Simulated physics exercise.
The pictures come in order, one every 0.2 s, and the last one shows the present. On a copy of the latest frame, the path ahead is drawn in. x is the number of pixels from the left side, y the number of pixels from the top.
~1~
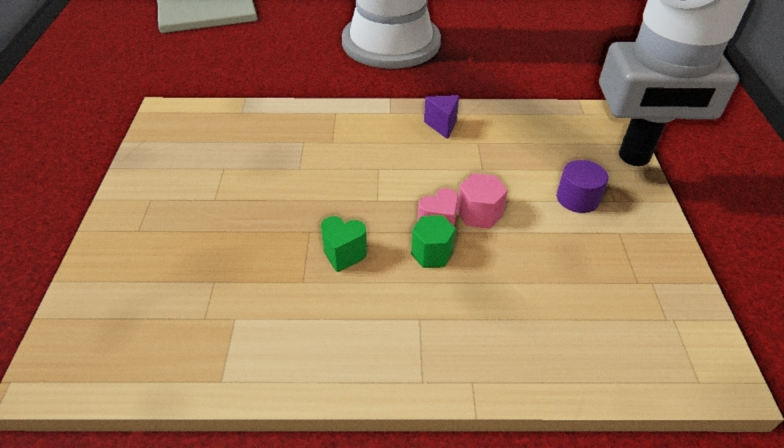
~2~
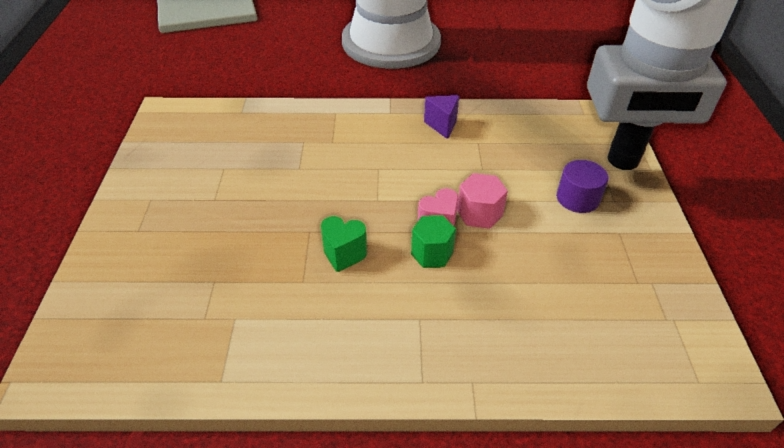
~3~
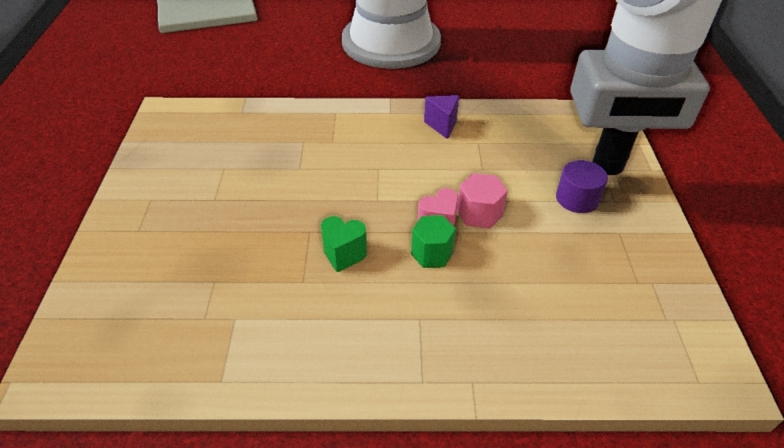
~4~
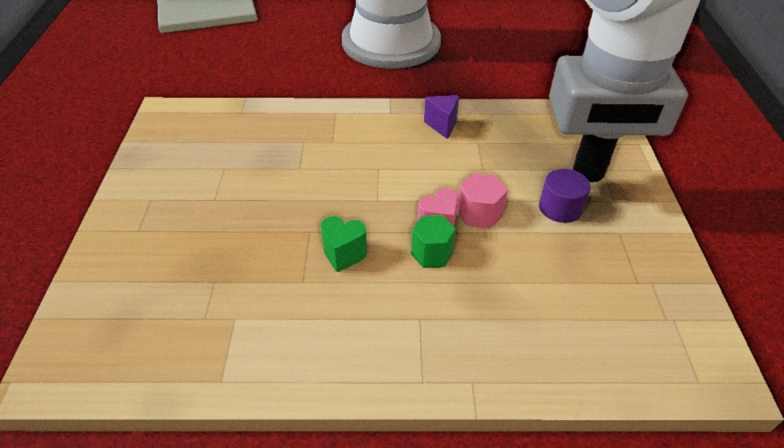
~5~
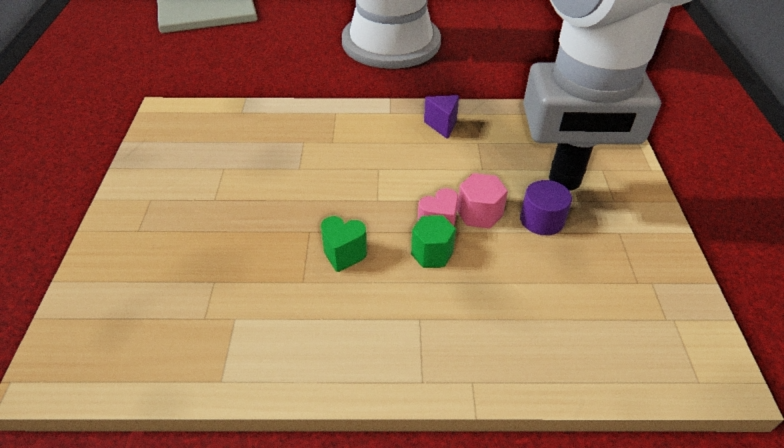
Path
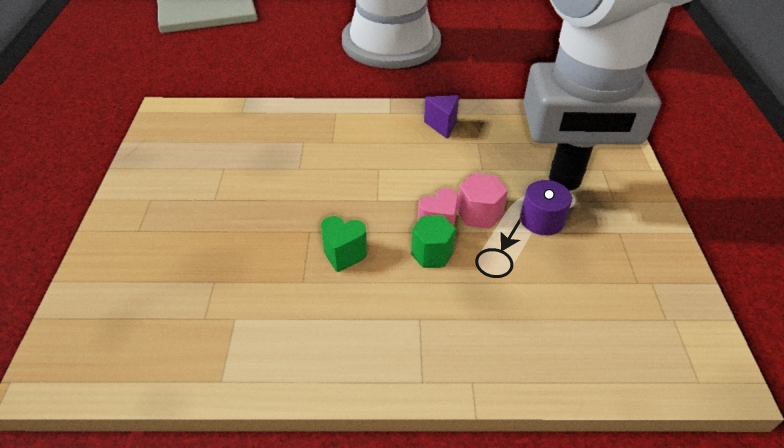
A robot arm moves left and pushes the purple round block toward the viewer's left.
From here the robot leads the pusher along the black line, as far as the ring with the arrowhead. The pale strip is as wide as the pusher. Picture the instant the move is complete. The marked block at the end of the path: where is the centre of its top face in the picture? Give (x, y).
If I read the scene right, the answer is (528, 266).
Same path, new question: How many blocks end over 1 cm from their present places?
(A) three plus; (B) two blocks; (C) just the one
That would be C.
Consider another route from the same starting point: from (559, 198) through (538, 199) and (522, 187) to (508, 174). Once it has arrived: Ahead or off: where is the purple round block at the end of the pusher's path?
My guess is it ends up beside or behind the pusher.
Drawn move, from (559, 198) via (528, 210) and (511, 235), ending at (494, 263); the dot is on the purple round block.
On the path given first. One third of the way, pusher (532, 193); purple round block (531, 213).
Two thirds of the way, pusher (515, 218); purple round block (526, 241).
At the end, pusher (498, 246); pink hexagonal block still; purple round block (528, 266).
